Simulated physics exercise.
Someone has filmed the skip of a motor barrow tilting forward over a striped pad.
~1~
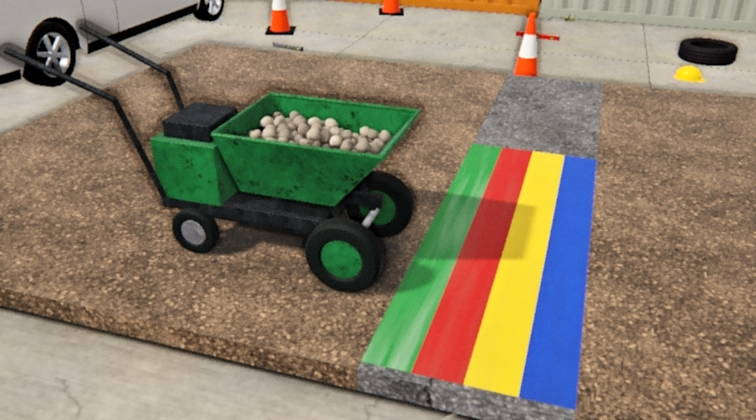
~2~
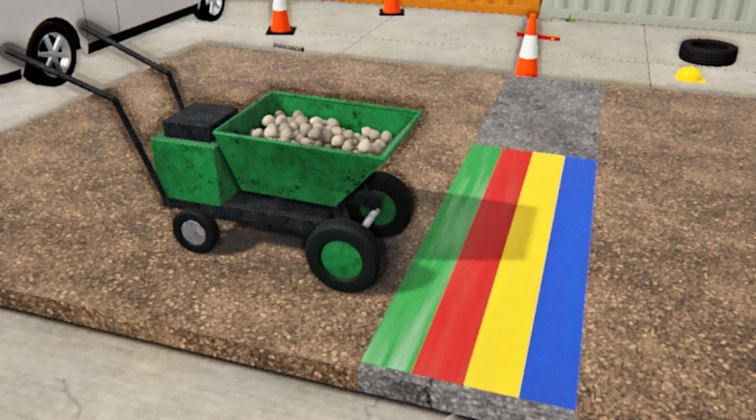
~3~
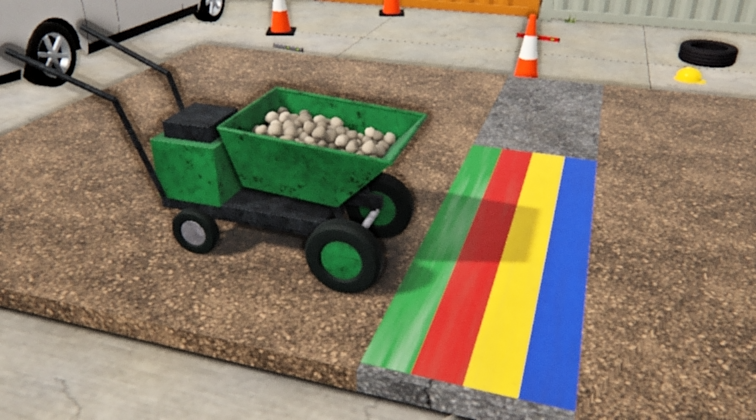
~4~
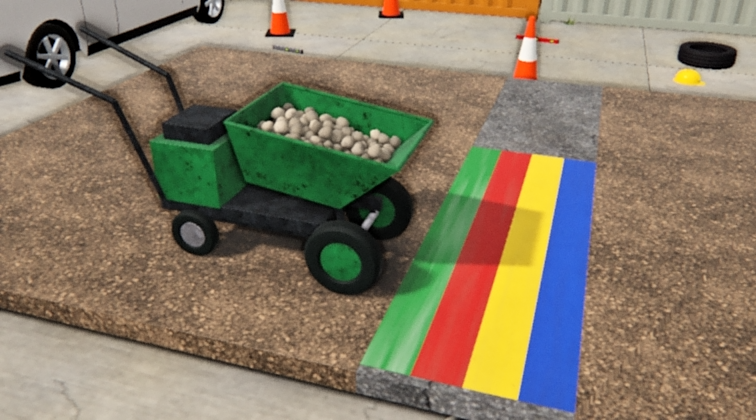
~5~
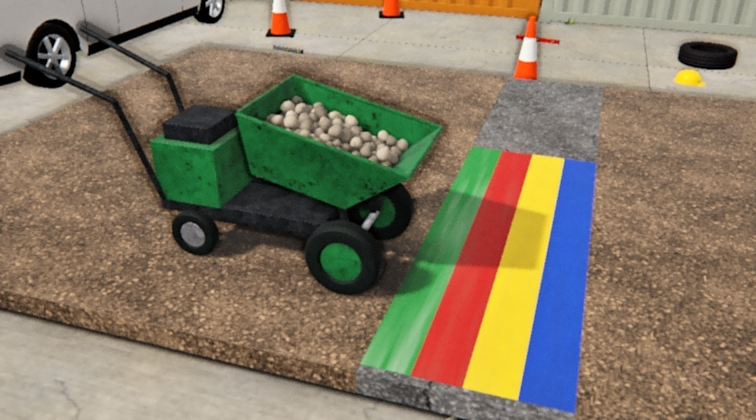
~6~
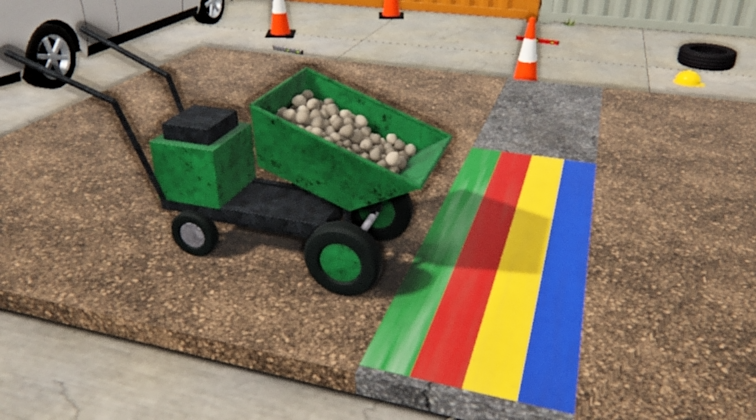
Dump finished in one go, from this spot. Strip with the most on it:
Yellow strip.
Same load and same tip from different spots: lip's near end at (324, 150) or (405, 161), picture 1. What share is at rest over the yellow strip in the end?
The first stop gives 20 per cent; the second gives 30 per cent.
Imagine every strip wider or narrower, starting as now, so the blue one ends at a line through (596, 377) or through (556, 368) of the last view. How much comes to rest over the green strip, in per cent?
The first comes to 0 per cent and the second to 0 per cent.
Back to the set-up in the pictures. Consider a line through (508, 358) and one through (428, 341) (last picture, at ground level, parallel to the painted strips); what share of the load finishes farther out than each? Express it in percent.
I'd say some 50 in a hundred, and after that 80 in a hundred.
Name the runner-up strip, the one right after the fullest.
It is the strip in blue.
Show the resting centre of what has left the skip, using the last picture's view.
The centre comes to rest near (529, 288).
Soon after the last picture, skip tipped steeply; all in the skip.
A little later, skip tipped right over; most in the skip; a stray few over the red strip; a small part over the yellow strip.
Later still, skip tipped right over; about a quarter in the skip; a small part over the red strip; about a third over the yellow strip; about a quarter over the blue strip; a small part off the paint.
At rest, skip tipped right over; a small part in the skip; none over the green strip; a small part over the red strip; about a third over the yellow strip; about a quarter over the blue strip; a small part off the paint.
